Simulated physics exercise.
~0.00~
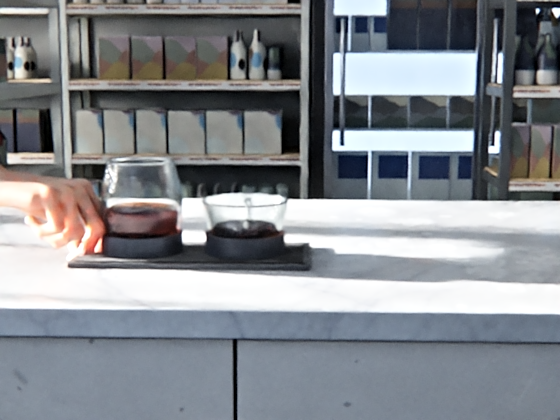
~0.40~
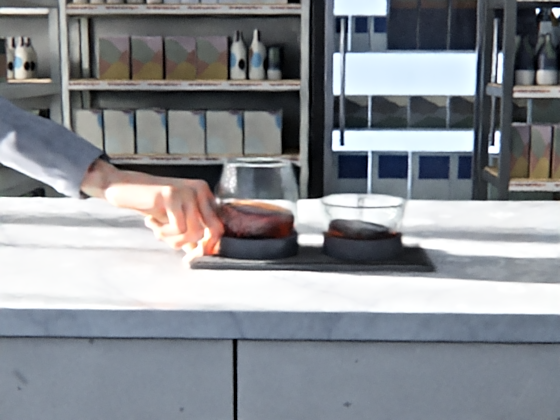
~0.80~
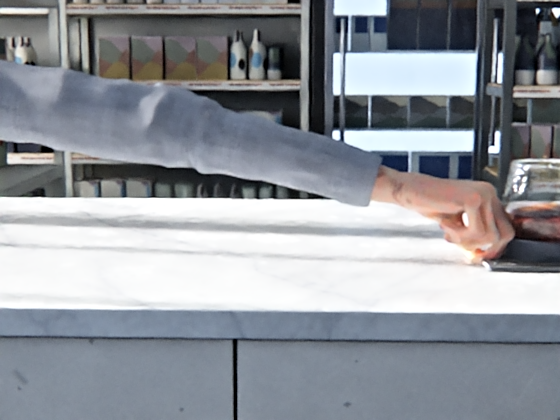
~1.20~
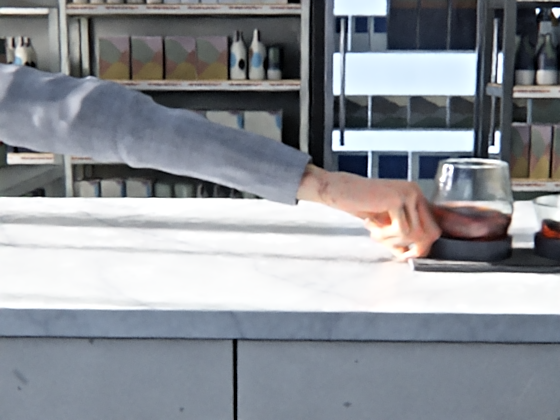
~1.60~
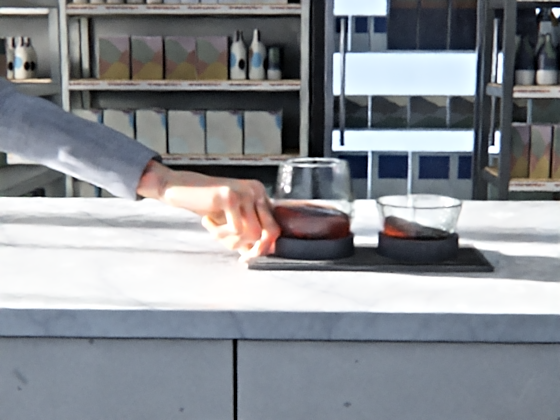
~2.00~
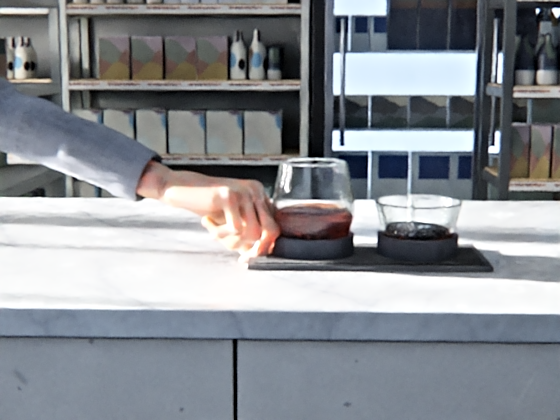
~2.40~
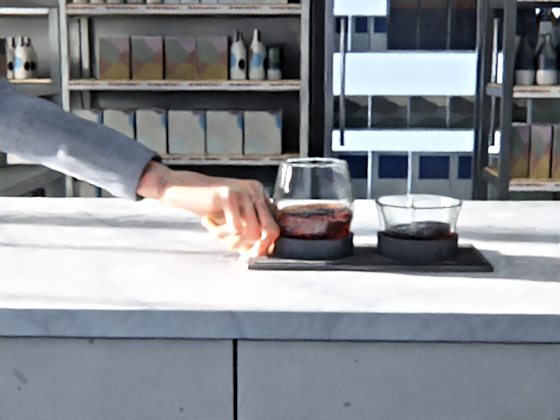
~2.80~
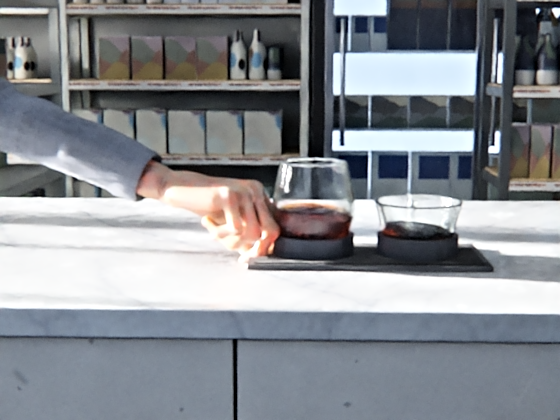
A hand in a blue-grey sleeve holds the left end of a dark tray carrying two clear open glasses of reddish-brown tea, a taller stemless one on the left and a lower cup on the right, both set in black holders. They sit on a pale marble counter, seen from the front, with shelves of patterned boxes and bottles behind. The hand pushes the tray swiftly right until the cup passes out of view, then reverses and draws it back left. It stops near the middle, the hand still gripping it, as the tea settles in both upright vessels.
